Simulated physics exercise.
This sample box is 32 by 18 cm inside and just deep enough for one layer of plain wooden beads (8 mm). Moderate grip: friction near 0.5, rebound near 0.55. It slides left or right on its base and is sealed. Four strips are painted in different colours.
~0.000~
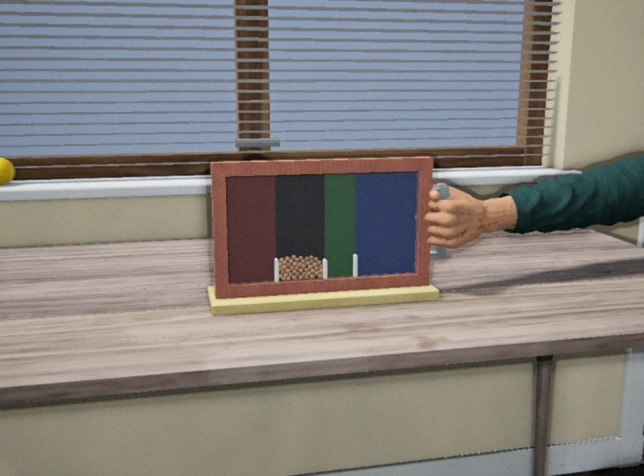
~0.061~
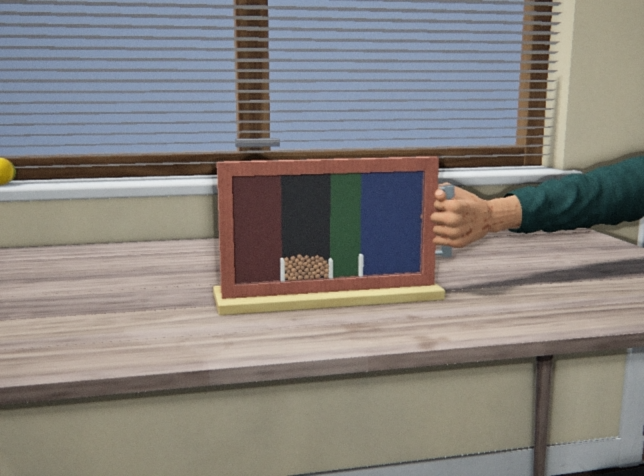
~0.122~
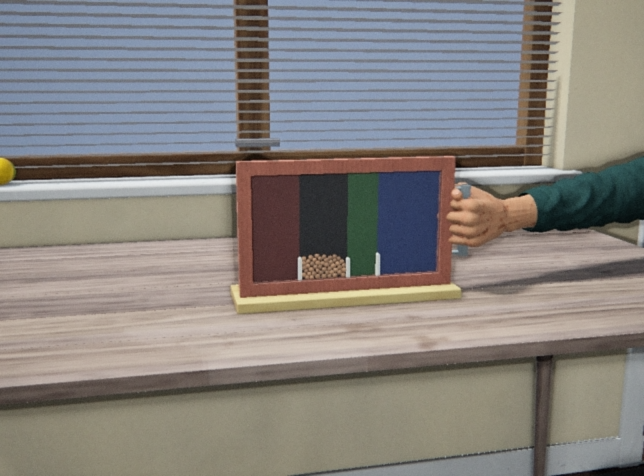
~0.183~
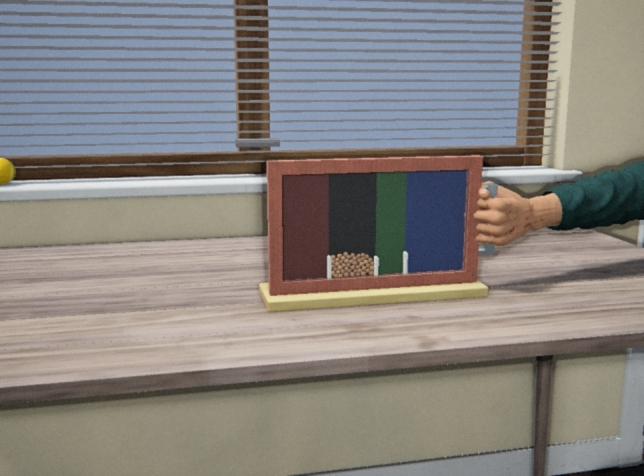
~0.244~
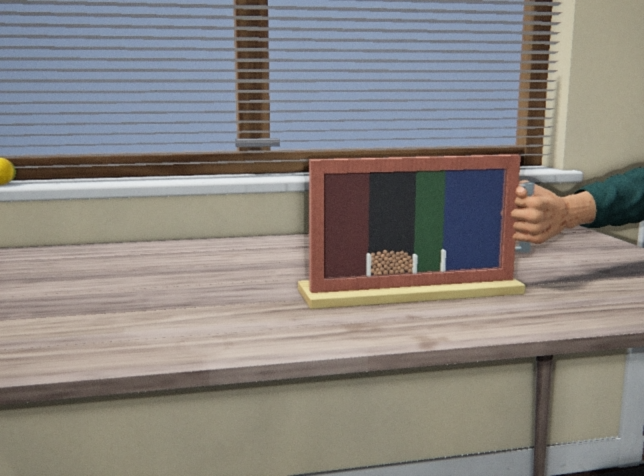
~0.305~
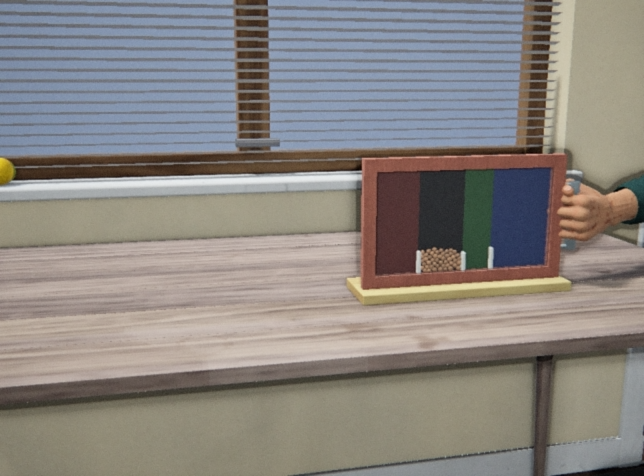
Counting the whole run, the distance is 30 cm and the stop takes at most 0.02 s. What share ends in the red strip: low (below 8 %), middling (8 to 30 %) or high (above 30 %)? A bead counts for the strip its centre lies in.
The share landing in red strip A is negligible.
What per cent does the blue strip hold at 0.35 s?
That comes to some 0 percent of the load.
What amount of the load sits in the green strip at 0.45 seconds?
10 per cent.
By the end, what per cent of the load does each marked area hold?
At the end, red strip holds 0, blue strip holds 10, green strip holds 15 and black strip holds 75.
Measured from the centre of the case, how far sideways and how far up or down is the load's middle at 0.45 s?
Offset approx. 2 cm left, 5 cm below.
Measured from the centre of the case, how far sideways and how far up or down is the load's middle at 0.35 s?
Offset approx. 3 cm left, 7 cm below.
By 0.35 s, it is 30 cm to the right; the beads' middle is 3 cm left of and 7 cm below the centre; black 100 %.
By 0.45 s, it is 30 cm to the right; the beads' middle is 2 cm left of and 5 cm below the centre; blue 5 %, green 10 %, black 85 %.
By 0.60 s, it is 30 cm to the right; the beads' middle is 1 cm left of and 7 cm below the centre; blue 10 %, green 15 %, black 75 %.
All still by 1.2 s, it is 30 cm to the right; red 0 %, blue 10 %, green 15 %, black 75 %.
